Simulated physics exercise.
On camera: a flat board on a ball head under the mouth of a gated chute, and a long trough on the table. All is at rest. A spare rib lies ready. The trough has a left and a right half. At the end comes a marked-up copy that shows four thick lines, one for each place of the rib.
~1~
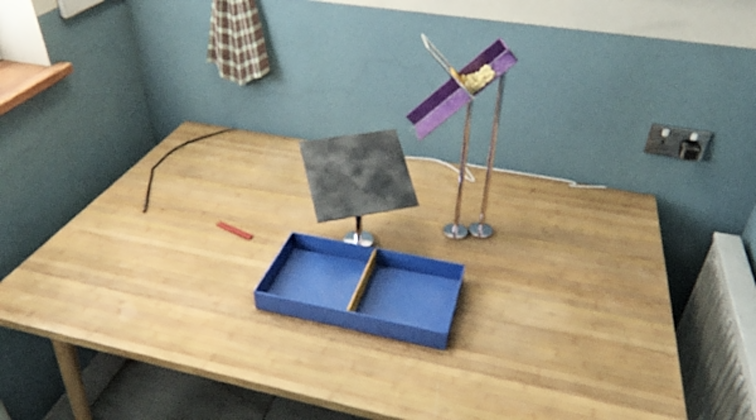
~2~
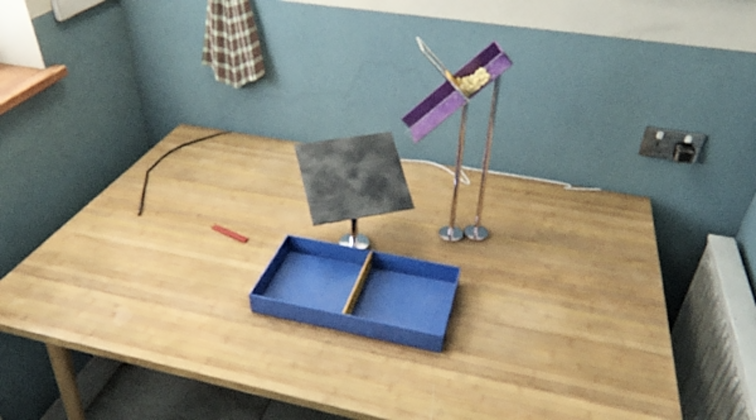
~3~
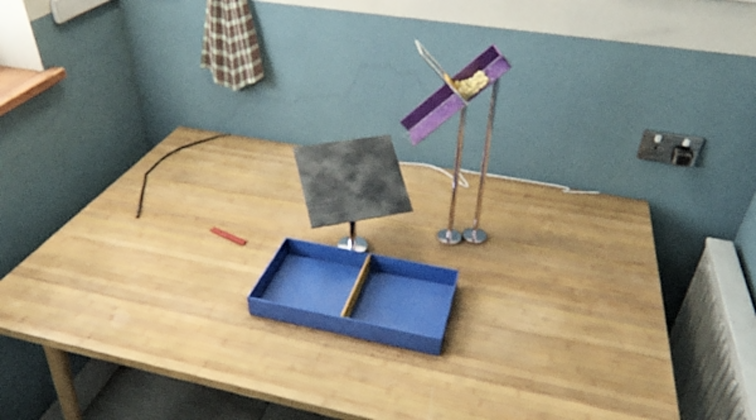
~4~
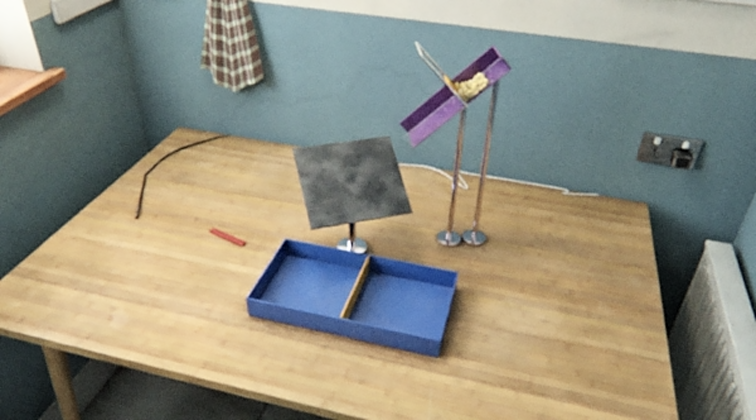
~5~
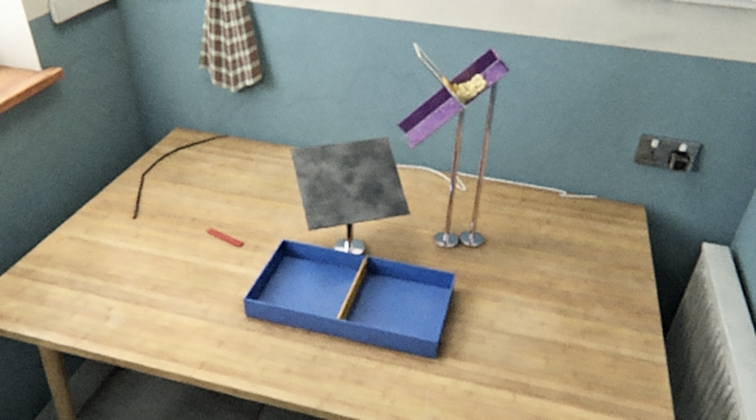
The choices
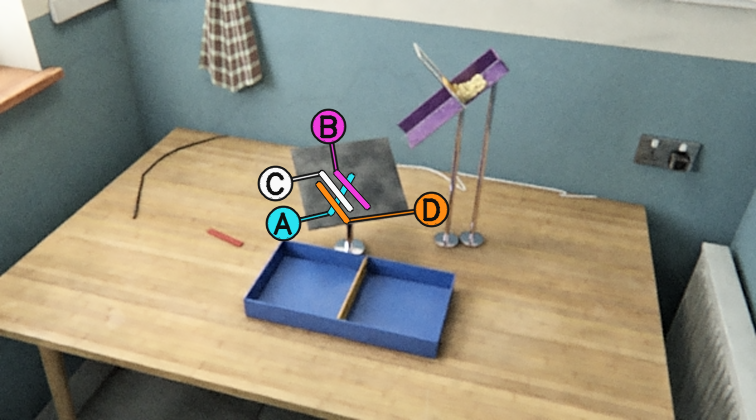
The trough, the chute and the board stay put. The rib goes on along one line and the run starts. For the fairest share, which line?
Take A.
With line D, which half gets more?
More lands on the right.
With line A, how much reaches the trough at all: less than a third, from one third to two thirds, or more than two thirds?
It is more than two thirds.
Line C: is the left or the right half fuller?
The right half.
On the marked copy, line A from (351, 176) to (330, 212); line B from (336, 172) to (367, 206); line C from (321, 173) to (350, 208); line D from (319, 184) to (346, 220).
If A is chosen, of what is caught, roughly two thirds in the left half, roughly a third in the right.
If B is chosen, of what is caught, about a tenth in the left half, almost all in the right.
If C is chosen, of what is caught, roughly a quarter in the left half, the larger part in the right.
If D is chosen, of what is caught, about a tenth in the left half, the larger part in the right.
